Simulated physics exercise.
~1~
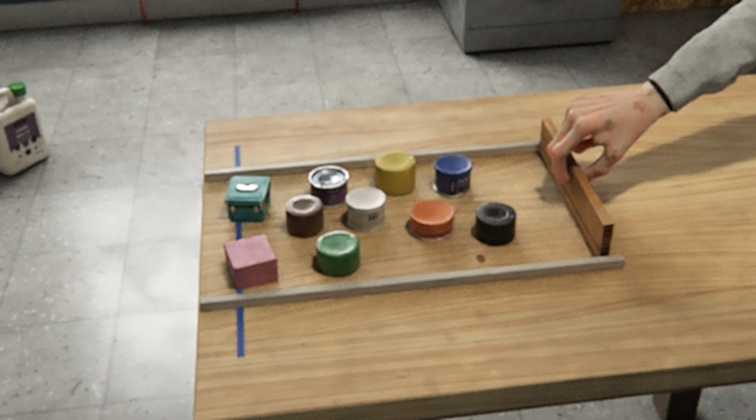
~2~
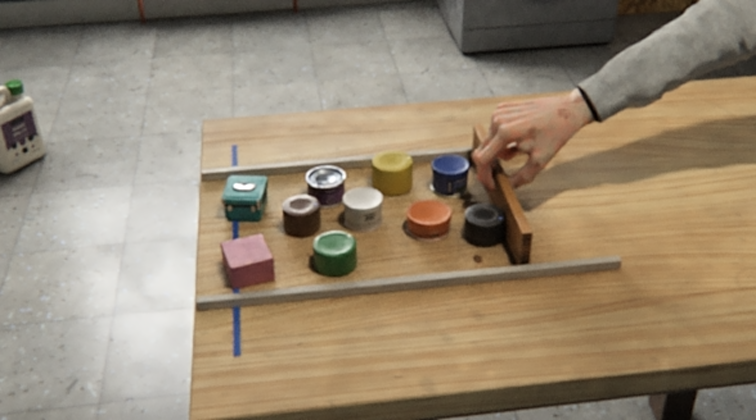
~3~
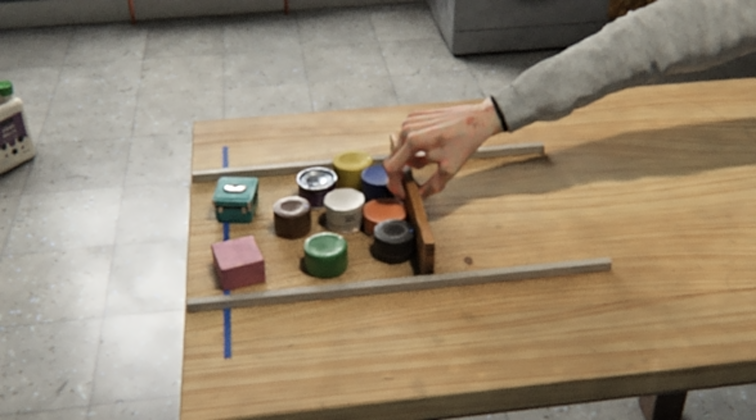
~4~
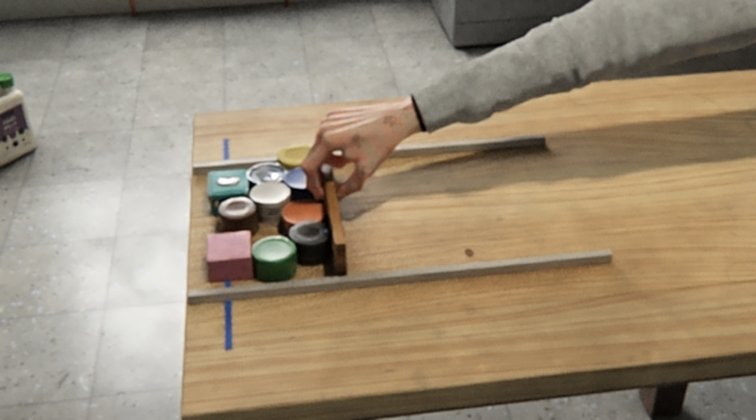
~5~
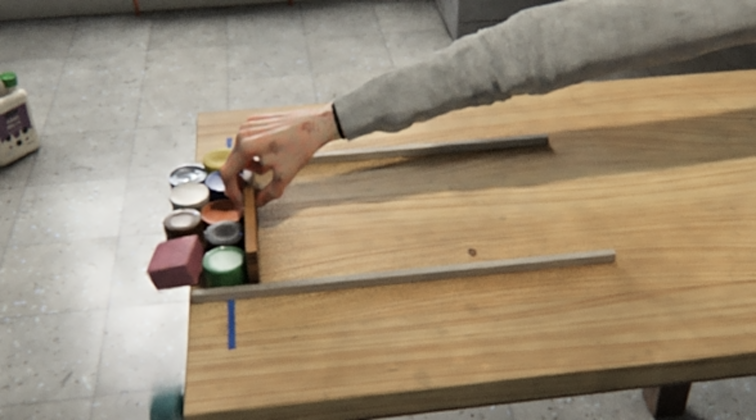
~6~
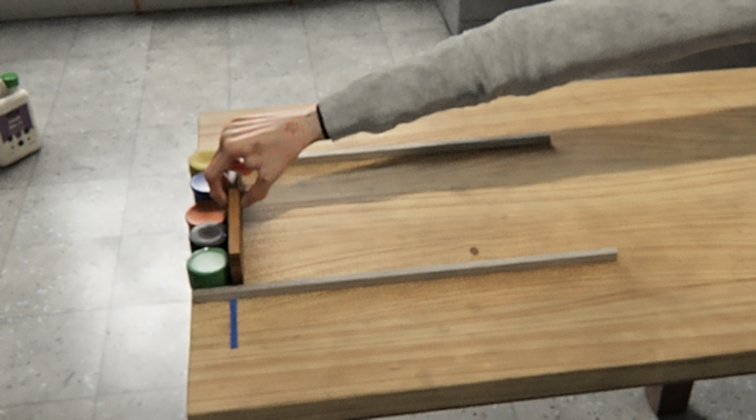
On a wooden table between two rails, a hand slides a wooden board leftward, gathering small pots, a turquoise case and a pink block toward the edge. The case, the block and several pots go over, leaving a row of pots against the board at the edge.
